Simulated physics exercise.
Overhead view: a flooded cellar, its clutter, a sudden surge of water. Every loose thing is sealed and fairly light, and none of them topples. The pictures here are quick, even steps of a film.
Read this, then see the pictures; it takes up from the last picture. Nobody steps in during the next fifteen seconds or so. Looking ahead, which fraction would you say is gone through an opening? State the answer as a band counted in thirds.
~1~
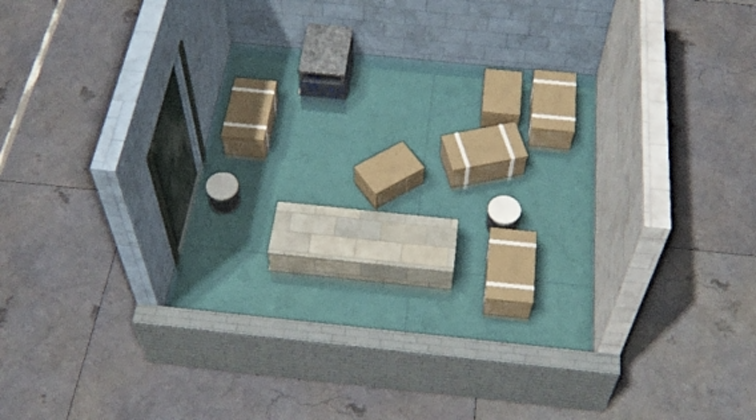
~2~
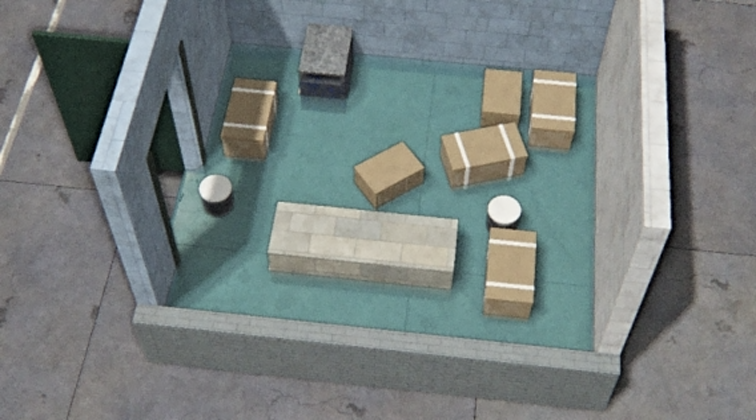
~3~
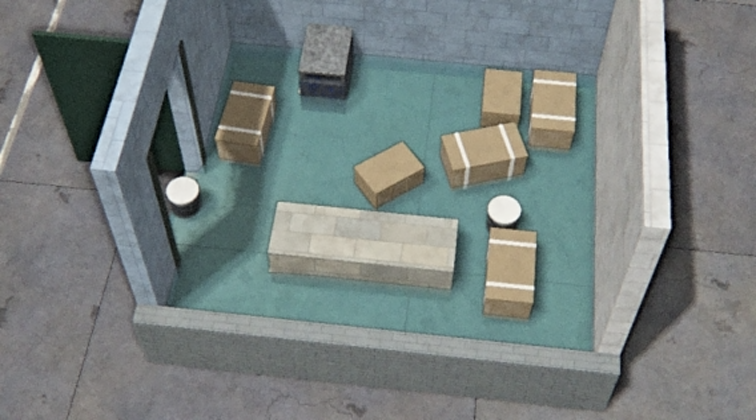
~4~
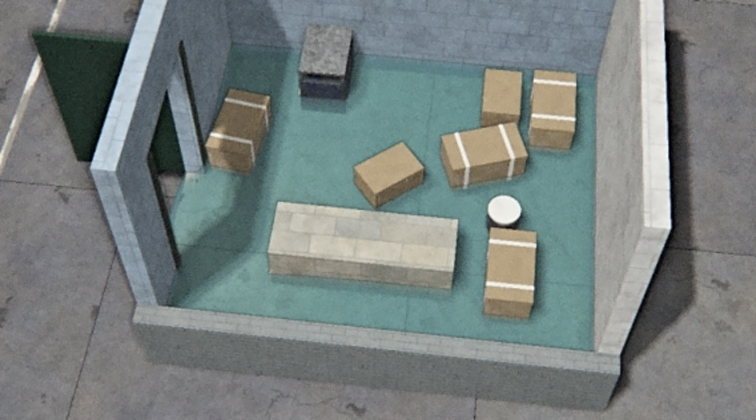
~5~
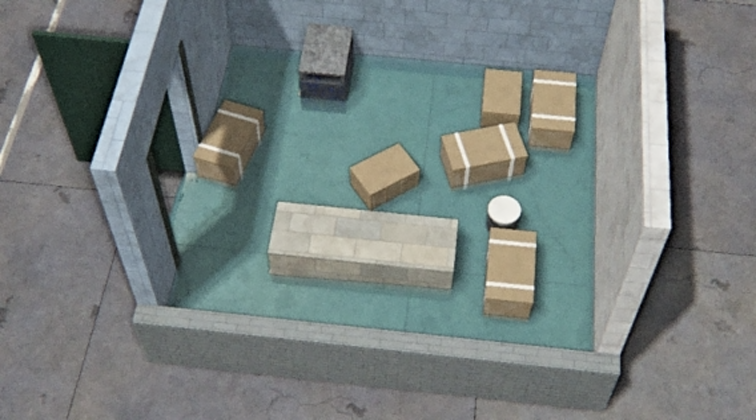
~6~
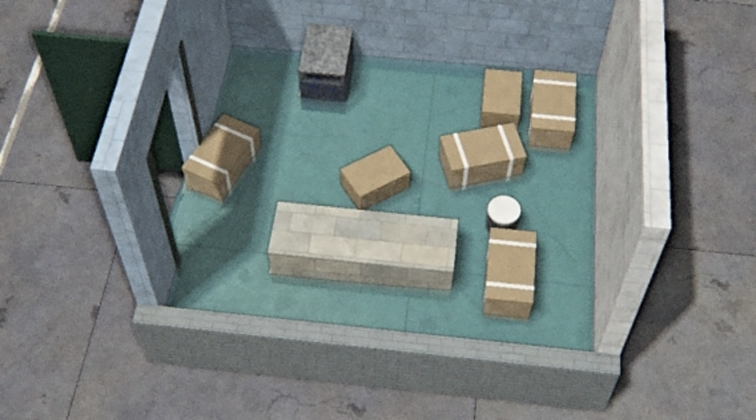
Answer: Between one and two thirds.
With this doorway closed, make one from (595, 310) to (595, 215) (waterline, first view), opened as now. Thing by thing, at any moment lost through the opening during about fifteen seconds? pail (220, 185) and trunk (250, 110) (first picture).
Finding, in listed order: Remaining; remaining.
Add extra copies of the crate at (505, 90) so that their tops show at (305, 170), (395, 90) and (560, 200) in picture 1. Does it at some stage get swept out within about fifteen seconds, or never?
In order: Leaves the room, leaves the room, never leaves.
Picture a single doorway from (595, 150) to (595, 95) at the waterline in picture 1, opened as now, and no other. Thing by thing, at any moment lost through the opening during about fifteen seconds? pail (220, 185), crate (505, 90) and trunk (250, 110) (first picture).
First held back, then flushed away, then held back.
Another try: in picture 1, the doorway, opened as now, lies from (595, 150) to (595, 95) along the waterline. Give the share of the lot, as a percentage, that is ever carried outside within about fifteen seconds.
Roughly 60 in a hundred.
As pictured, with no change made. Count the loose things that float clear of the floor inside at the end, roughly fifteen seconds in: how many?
Result - 4.
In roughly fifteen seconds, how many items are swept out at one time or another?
It comes out at 4.
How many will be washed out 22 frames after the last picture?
3.
A moment on, 2 of 8 are out; 6 afloat.
Next, 3 of 8 are out; 5 afloat.
Later, 3 of 8 are out; 5 afloat.
In the end, 4 of 8 are out; 4 afloat.
